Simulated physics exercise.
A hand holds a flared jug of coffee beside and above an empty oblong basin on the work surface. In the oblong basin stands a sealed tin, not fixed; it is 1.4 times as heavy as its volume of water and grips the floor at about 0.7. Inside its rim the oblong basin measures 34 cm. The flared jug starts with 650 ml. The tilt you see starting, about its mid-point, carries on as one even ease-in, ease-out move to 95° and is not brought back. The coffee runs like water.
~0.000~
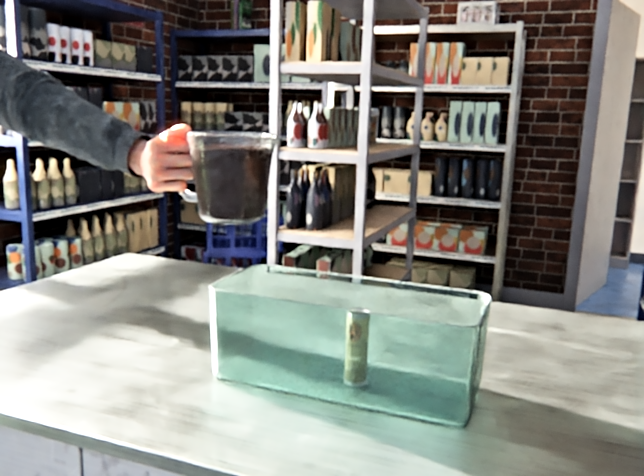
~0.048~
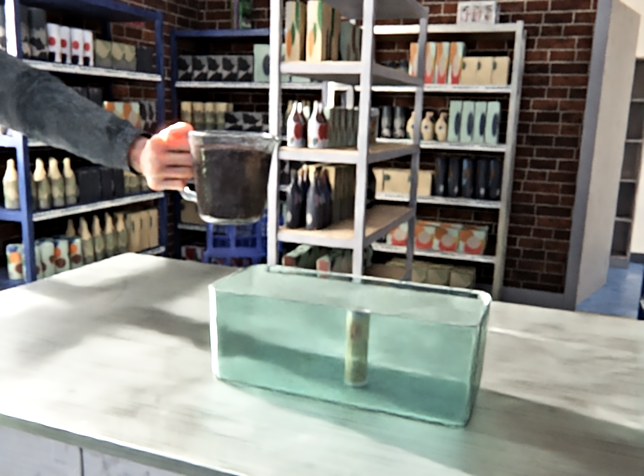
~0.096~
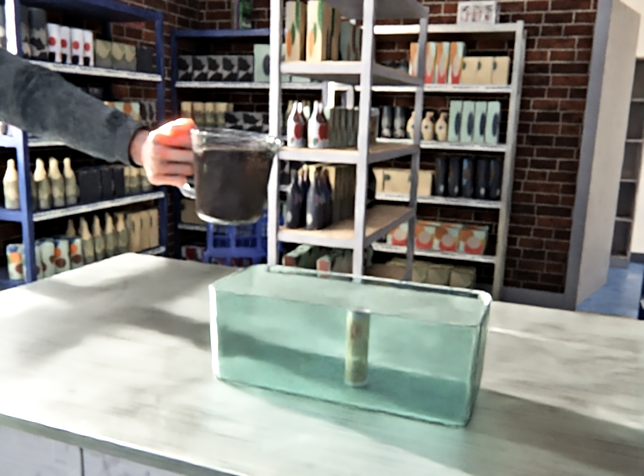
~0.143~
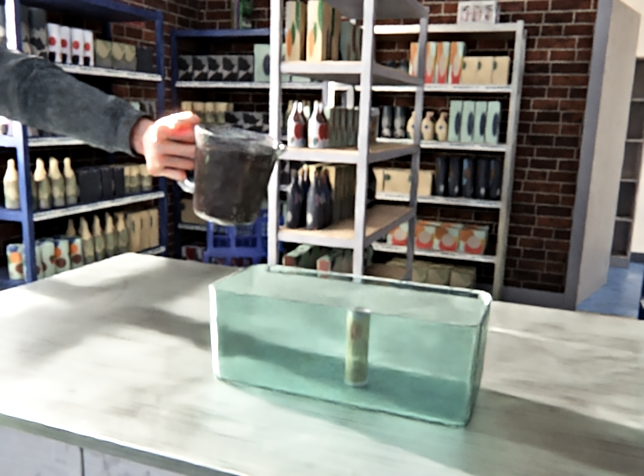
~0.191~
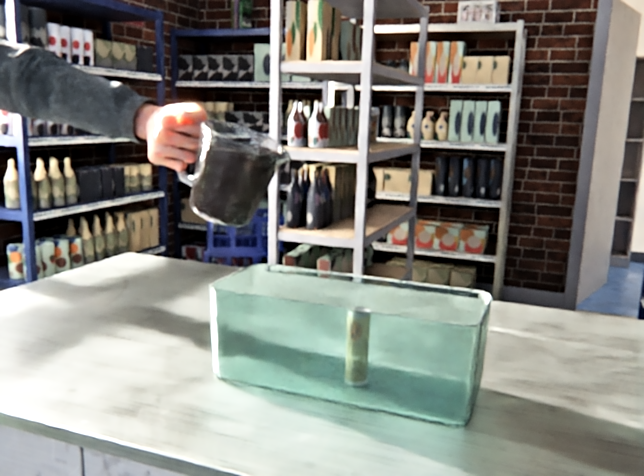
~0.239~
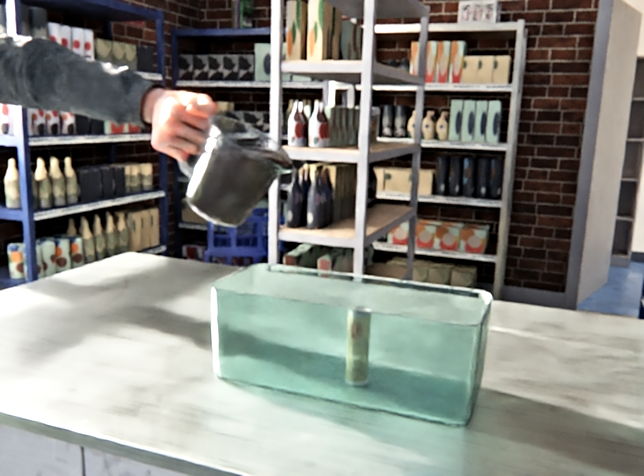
Hand tilting a glass jug of dark liquid rightward above a clear rectangular tank with a tin inside, store shelves behind.
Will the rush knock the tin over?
It stays up.
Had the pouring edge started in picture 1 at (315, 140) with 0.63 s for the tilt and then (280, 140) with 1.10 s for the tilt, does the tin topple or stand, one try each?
First it stays up; then it stays up.
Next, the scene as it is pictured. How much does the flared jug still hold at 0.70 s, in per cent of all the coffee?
Some 18 per cent.
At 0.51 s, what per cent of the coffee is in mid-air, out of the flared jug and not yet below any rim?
Near 26 in a hundred.
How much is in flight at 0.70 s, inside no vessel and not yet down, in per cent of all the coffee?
About 16 per cent.
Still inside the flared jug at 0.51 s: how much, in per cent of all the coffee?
About 56 per cent.
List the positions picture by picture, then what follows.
Tilt 0°; pouring edge (280, 138); surface from (201, 145) to (270, 149); the oblong basin's rim runs from (232, 276) to (485, 312); the tin's top is at (359, 315), in the first picture.
Tilt 1°; pouring edge (281, 139); surface from (201, 144) to (271, 150), in the second picture.
Tilt 5°; pouring edge (283, 143); surface from (203, 144) to (272, 151), in the third picture.
Tilt 12°; pouring edge (287, 150); surface from (206, 144) to (276, 153), in the fourth picture.
Tilt 20°; pouring edge (290, 159); surface from (209, 147) to (284, 156), in the fifth picture.
Tilt 30°; pouring edge (292, 170); surface from (207, 158) to (292, 164); 1 per cent is over the edge, in the sixth picture.
After 0.51 s the tilt is 86° and 57 per cent is still to pour; the tin stands where it began.
After 0.70 s the tilt is 95° and 17 per cent is still to pour; the tin stands 1 cm from where it began.
After 0.91 s the tilt is 95° and 4 per cent is still to pour; the tin stands 1 cm from where it began.
After 1.13 s the tilt is 95° and 1 per cent is still to pour; the tin stands 1 cm from where it began.
In the end the tin stands 1 cm from where it began.
